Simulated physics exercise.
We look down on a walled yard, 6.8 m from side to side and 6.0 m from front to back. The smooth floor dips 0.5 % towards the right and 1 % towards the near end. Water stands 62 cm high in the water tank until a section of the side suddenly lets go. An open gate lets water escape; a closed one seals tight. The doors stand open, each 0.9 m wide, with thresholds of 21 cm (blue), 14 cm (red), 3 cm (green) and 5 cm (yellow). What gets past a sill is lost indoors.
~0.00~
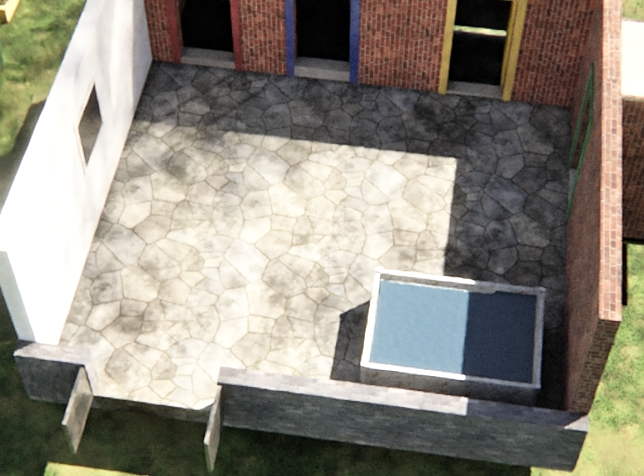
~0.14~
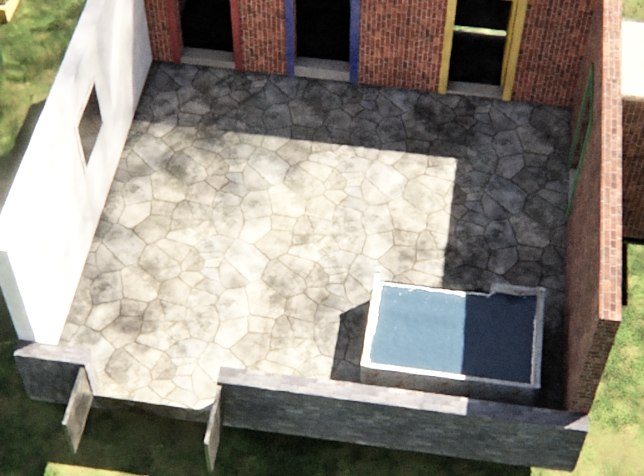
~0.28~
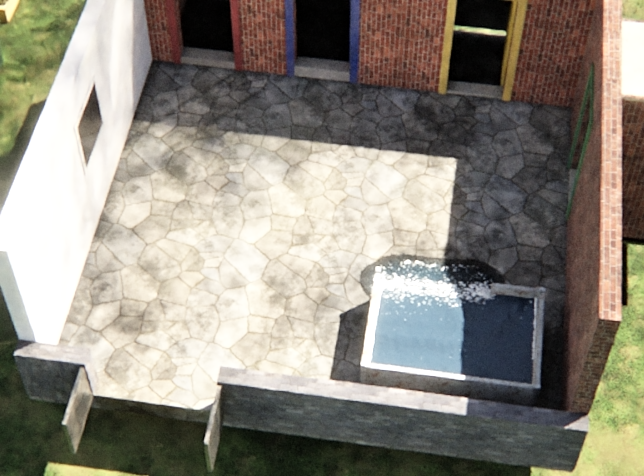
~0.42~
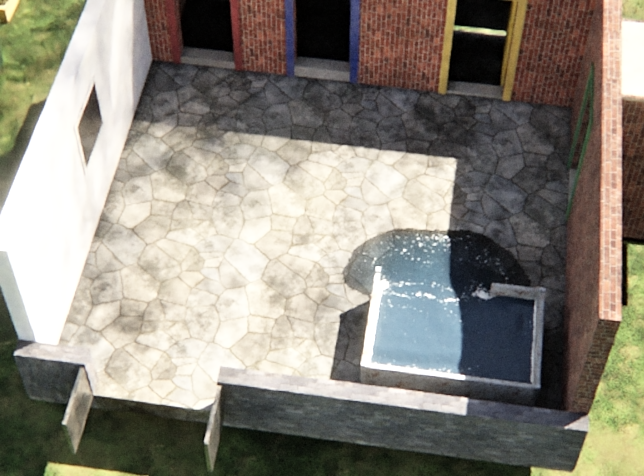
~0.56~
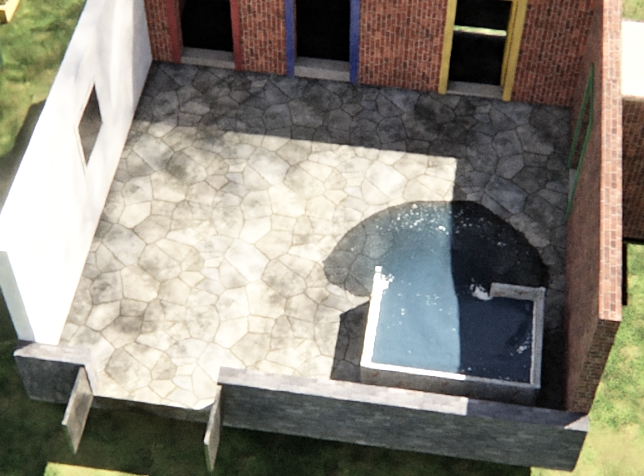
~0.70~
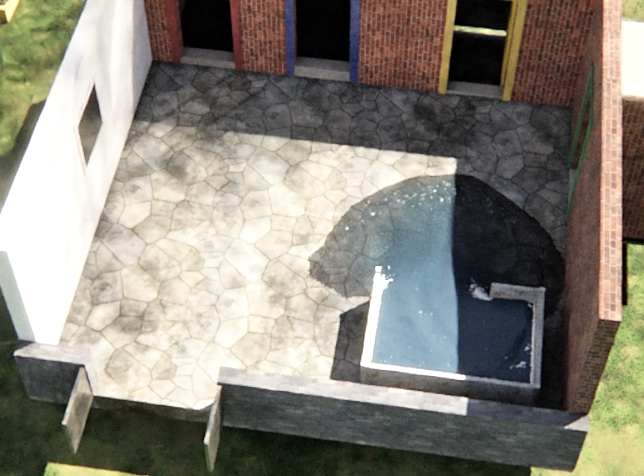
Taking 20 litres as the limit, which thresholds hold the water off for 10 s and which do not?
The water let in: At the blue door it does not reach the limit; at the red door it stays under the limit; at the green door it exceeds the limit; at the yellow door it passes the limit.
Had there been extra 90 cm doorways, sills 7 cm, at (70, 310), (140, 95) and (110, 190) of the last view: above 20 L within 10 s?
In that order: Below, over, below.
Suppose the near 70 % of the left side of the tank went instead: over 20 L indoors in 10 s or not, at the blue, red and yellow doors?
Against that limit: Blue under, red below, yellow below.
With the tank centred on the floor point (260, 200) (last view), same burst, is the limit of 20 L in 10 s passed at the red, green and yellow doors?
Then: Red past it, green past it, yellow under.
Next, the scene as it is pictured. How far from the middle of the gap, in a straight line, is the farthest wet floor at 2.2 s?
About 4.8 m.
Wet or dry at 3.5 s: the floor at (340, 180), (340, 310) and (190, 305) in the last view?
In that order: Under water, dry, still dry.
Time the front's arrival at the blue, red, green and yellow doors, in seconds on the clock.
Arrival: Blue 2.0 s, red 2.6 s, green 1.1 s, yellow 1.2 s.
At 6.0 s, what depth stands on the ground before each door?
In cm: Blue 5, red 8, green 8, yellow 7.
After 1.4 s water covers 35 % of the floor and is deepest (28 cm) near (426, 298); blue door not reached, red door not reached, green door 5 cm at the sill, 0 L in, yellow door 8 cm at the sill, 3 L in.
After 2.2 s water covers 45 % of the floor and is deepest (30 cm) near (564, 116); blue door 16 cm at the sill, 0 L in, red door not reached, green door 7 cm at the sill, 8 L in, yellow door 15 cm at the sill, 67 L in.
After 3.5 s water covers 55 % of the floor and is deepest (24 cm) near (153, 62); blue door 11 cm at the sill, 0 L in, red door 8 cm at the sill, 0 L in, green door 6 cm at the sill, 21 L in, yellow door 16 cm at the sill, 158 L in.
After 6.0 s water covers 65 % of the floor and is deepest (8 cm) near (463, 193); blue door 5 cm at the sill, 0 L in, red door 8 cm at the sill, 0 L in, green door 8 cm at the sill, 73 L in, yellow door 7 cm at the sill, 209 L in.
After 10.0 s water covers 95 % of the floor and is deepest (11 cm) near (49, 372); blue door 3 cm at the sill, 0 L in, red door 3 cm at the sill, 0 L in, green door 5 cm at the sill, 110 L in, yellow door 2 cm at the sill, 212 L in.
